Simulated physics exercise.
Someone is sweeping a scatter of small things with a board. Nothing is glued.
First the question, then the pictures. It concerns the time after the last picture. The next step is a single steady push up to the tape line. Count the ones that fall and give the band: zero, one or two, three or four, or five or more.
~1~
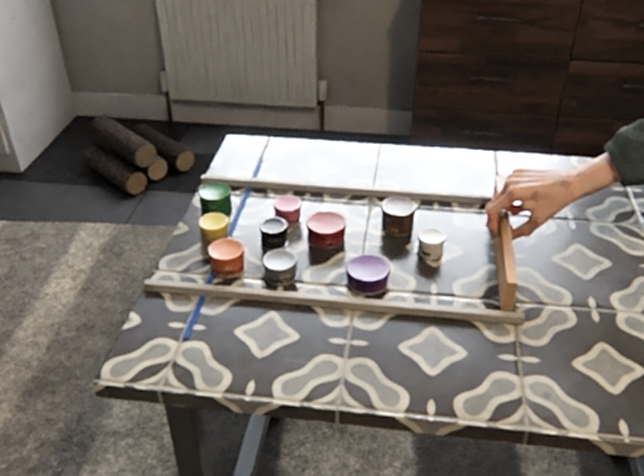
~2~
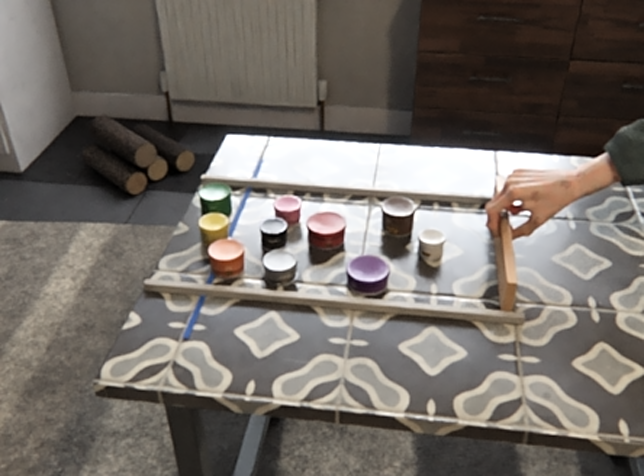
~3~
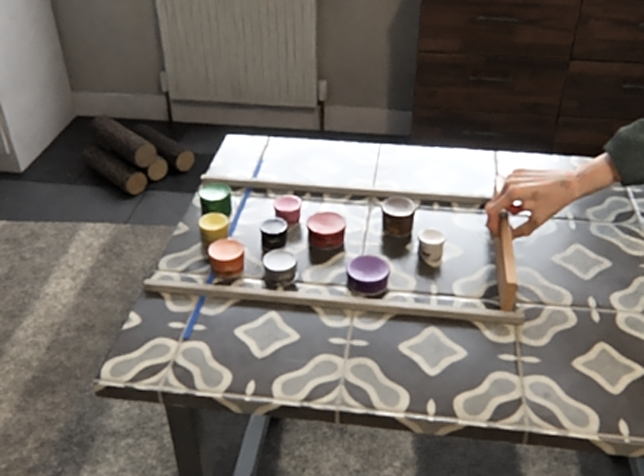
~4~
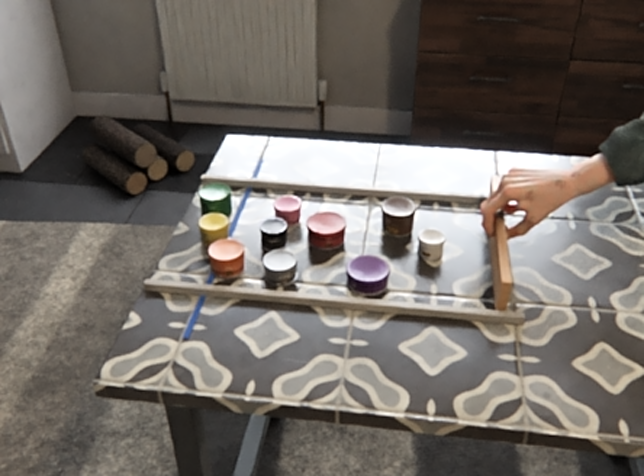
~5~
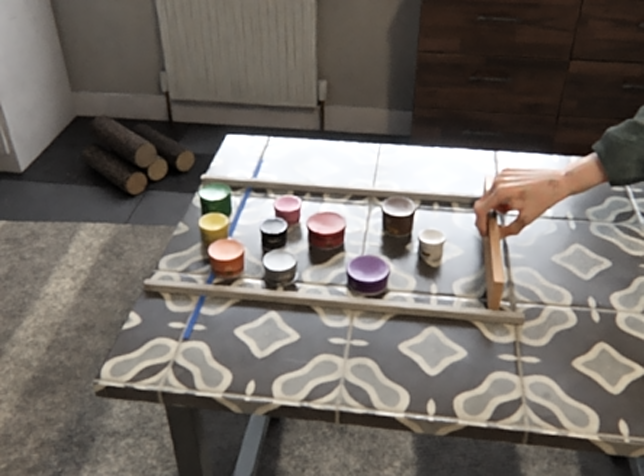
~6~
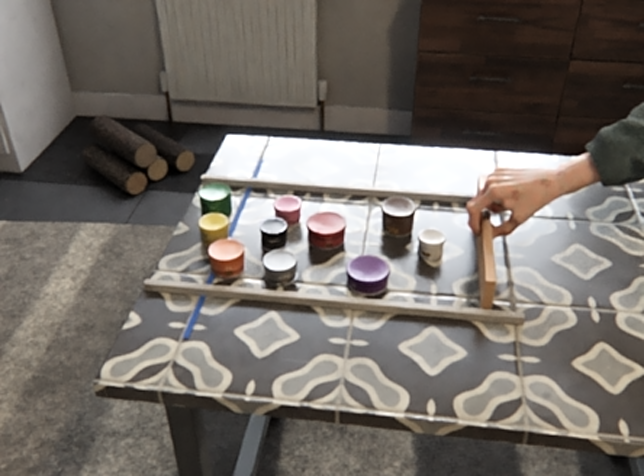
Honestly, the push sends one or two of them over the end.
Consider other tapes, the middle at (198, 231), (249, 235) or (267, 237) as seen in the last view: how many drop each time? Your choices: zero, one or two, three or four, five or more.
One after another: 5 or more; one or two; zero.
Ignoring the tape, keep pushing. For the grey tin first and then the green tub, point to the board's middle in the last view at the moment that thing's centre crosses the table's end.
Grey tin over the end: About (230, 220). Green tub over the end: About (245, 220).
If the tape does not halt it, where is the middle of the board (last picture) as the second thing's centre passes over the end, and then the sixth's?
About (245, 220), then (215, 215).
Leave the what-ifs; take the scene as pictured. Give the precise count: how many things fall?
Total: 2.
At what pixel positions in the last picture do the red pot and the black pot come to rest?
The first ends close to (193, 216), the second close to (209, 241).
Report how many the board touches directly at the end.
It touches 4.
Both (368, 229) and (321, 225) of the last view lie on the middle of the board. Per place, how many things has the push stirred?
I count 4 first and 8 after.
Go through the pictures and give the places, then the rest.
Green tub (216, 201); yellow tin (215, 231); orange tin (227, 259); board (503, 239); tape (230, 234), in the first picture.
Yellow tin (215, 231); purple tin (368, 275), in the second picture.
Orange tin (227, 259); white tin (431, 244), in the third picture.
Green tub (216, 202); board (498, 239), in the fourth picture.
Yellow tin (215, 231); pink tin (288, 212), in the fifth picture.
Green tub (216, 202); yellow tin (215, 231); orange tin (227, 259); board (484, 238); tape (230, 234), in the sixth picture.
Soon after, none off yet; green tub at rest near (216, 202); yellow tin at rest near (215, 231); orange tin at rest near (227, 259).
By the end, the number that fall off is one or two; fallen, orange tin and green tub.
